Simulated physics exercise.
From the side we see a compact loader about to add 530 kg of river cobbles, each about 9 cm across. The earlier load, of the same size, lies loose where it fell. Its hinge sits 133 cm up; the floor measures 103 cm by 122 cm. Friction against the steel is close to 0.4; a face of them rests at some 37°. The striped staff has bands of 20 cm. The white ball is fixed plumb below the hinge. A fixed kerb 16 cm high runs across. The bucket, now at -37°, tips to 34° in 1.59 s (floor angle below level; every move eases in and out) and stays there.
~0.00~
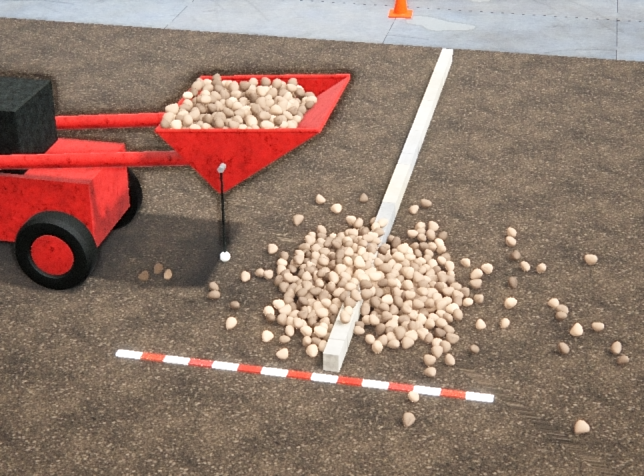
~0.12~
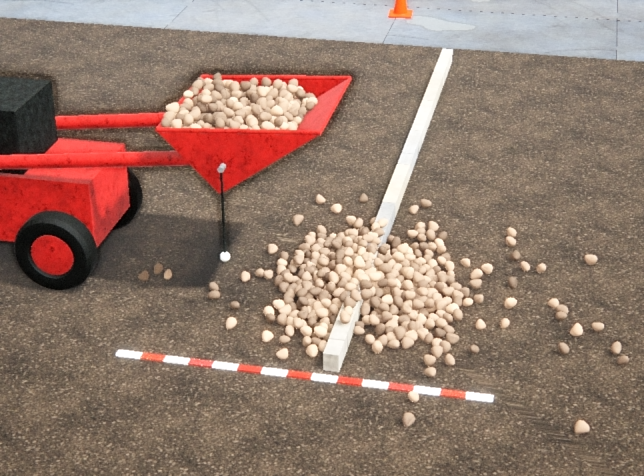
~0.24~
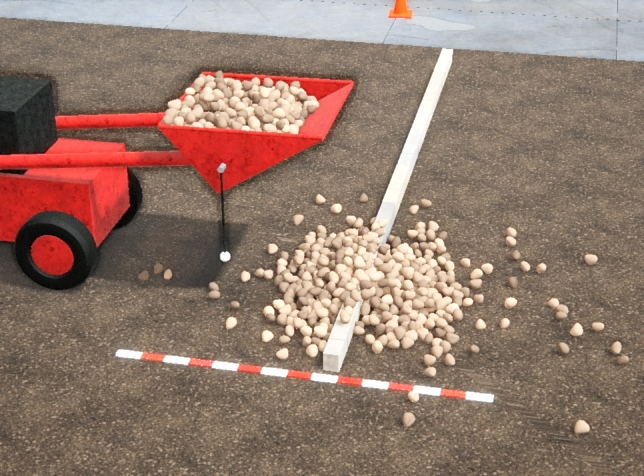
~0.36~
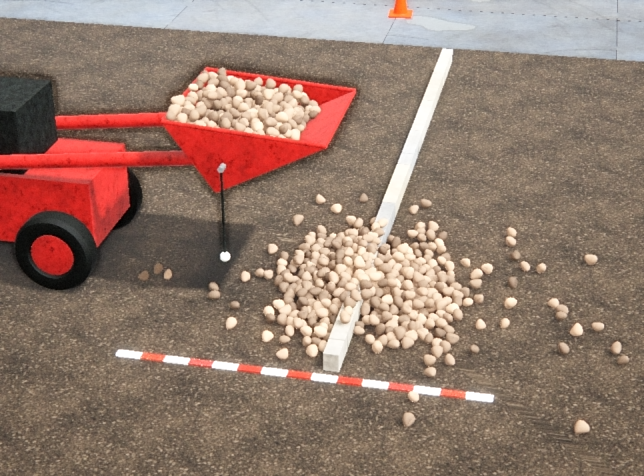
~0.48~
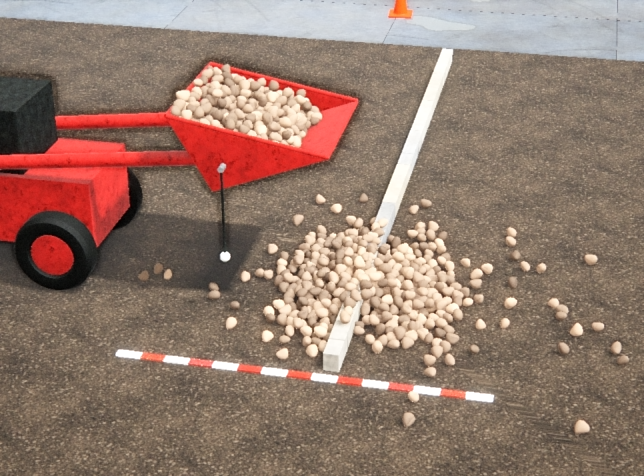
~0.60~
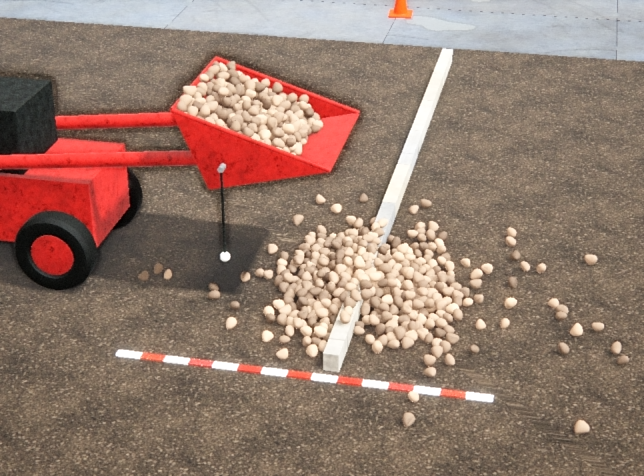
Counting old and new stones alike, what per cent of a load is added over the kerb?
Roughly 62 per cent of a load more.
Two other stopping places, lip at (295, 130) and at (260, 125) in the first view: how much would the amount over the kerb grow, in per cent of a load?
First some 25, then 5 per cent.
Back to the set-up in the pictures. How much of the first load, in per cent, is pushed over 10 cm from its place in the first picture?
Roughly 15 per cent of them.
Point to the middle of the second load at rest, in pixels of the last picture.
Near (382, 270).
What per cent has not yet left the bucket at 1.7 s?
It holds some 55 per cent.
After 1.2 s the floor is at 23°; in per cent of one load, 100 in the bucket, 53 on this side of the kerb, 48 over the kerb; the foremost stones are at (605, 333).
After 1.7 s the floor is at 34°; in per cent of one load, 53 in the bucket, 95 on this side of the kerb, 52 over the kerb; the foremost stones are at (605, 333).
After 2.0 s the floor is at 34°; in per cent of one load, 15 in the bucket, 103 on this side of the kerb, 82 over the kerb; the foremost stones are at (605, 333).
After 4.8 s the floor is at 34°; in per cent of one load, 0 in the bucket, 91 on this side of the kerb, 109 over the kerb; the foremost stones are at (605, 333). Net gain over the kerb, 62.
